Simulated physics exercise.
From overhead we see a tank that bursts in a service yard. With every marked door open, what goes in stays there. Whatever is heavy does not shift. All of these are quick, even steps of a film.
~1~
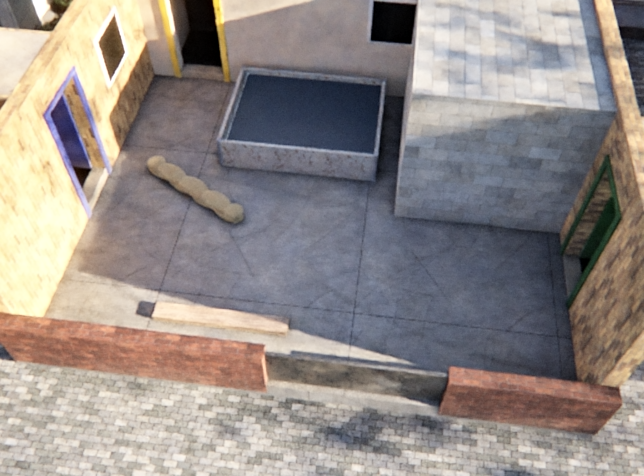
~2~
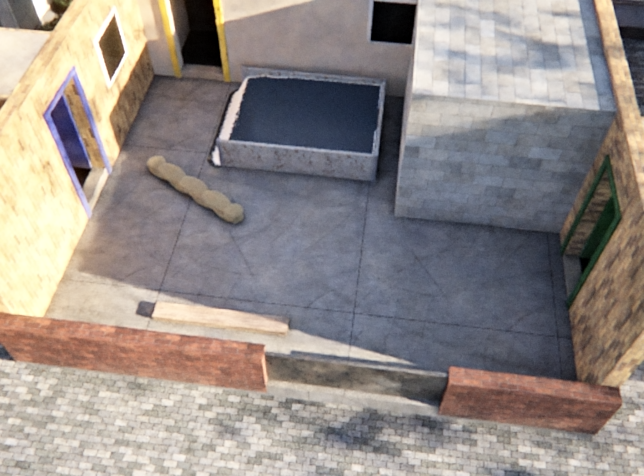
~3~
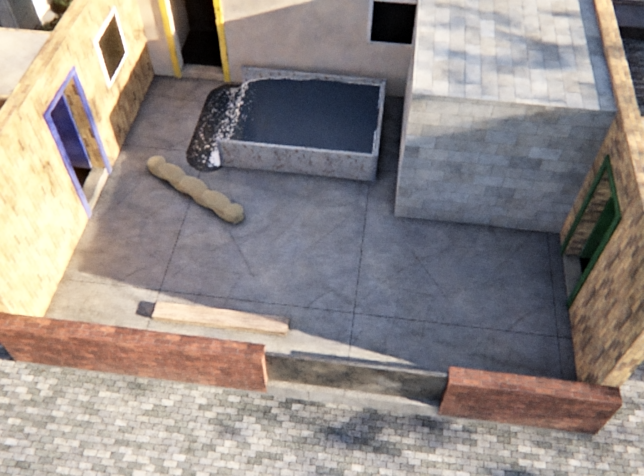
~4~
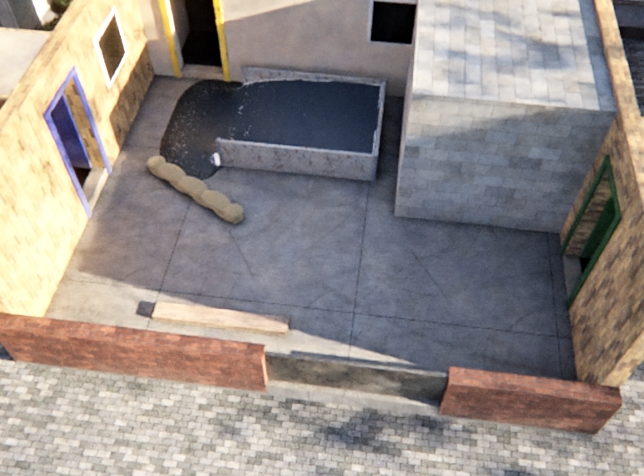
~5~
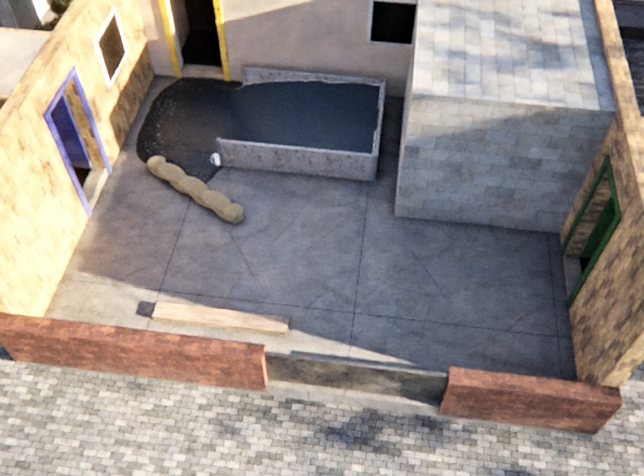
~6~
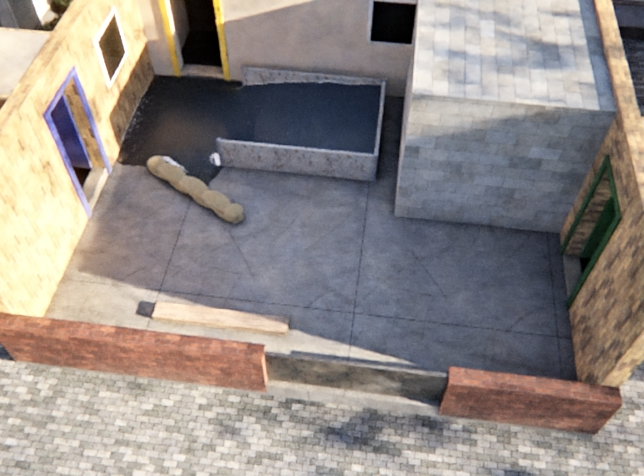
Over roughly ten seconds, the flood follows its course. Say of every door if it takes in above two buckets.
The blue door receives no more than two buckets; the yellow door receives more than two buckets; the green door receives no more than two buckets.
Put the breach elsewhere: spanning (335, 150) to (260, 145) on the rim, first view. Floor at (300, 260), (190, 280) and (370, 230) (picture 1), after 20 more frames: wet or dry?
In the order given: Swamped, swamped and swamped.
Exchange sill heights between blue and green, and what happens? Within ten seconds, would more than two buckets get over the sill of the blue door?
I'd say blue gets swamped there.
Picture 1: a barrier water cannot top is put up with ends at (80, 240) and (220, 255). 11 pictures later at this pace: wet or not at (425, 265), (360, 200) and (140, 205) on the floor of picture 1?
Taking them in order, I'd say parched, parched and soaked.
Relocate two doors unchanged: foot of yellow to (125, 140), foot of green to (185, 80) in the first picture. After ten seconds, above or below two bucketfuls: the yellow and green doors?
Briefly, the yellow door crosses the line and the green door crosses the line.
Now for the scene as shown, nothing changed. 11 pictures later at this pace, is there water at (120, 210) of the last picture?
Lab note - point status: Swamped.
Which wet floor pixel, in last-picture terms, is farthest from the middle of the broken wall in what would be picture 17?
Close to (61, 279).
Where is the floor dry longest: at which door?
That would be the green-painted one.
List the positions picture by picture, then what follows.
The first picture shows still water in the tank at (305, 113).
In the second picture, water pours out at (235, 119) and has run to (216, 164).
In the third picture, the front is at (201, 167), out from the gap at (236, 121).
In the fourth picture, water pours out at (236, 121) and has run to (185, 175).
In the fifth picture, water pours out at (236, 122) and has run to (190, 78).
In the sixth picture, water pours out at (236, 122) and has run to (119, 154).
A moment on, water covers 15 % of the floor; the blue door wet at the sill, nothing in, the yellow door wet at the sill, nothing in, the green door not reached.
Next, water covers 25 % of the floor; the blue door wet at the sill, nothing in, the yellow door under two buckets in, the green door not reached.
Then, water covers 45 % of the floor; the blue door wet at the sill, nothing in, the yellow door far over two buckets in, the green door not reached.
Later, water covers 80 % of the floor; the blue door under two buckets in, the yellow door far over two buckets in, the green door not reached.
In the end, water covers 90 % of the floor; the blue door under two buckets in, the yellow door far over two buckets in, the green door wet at the sill, nothing in.
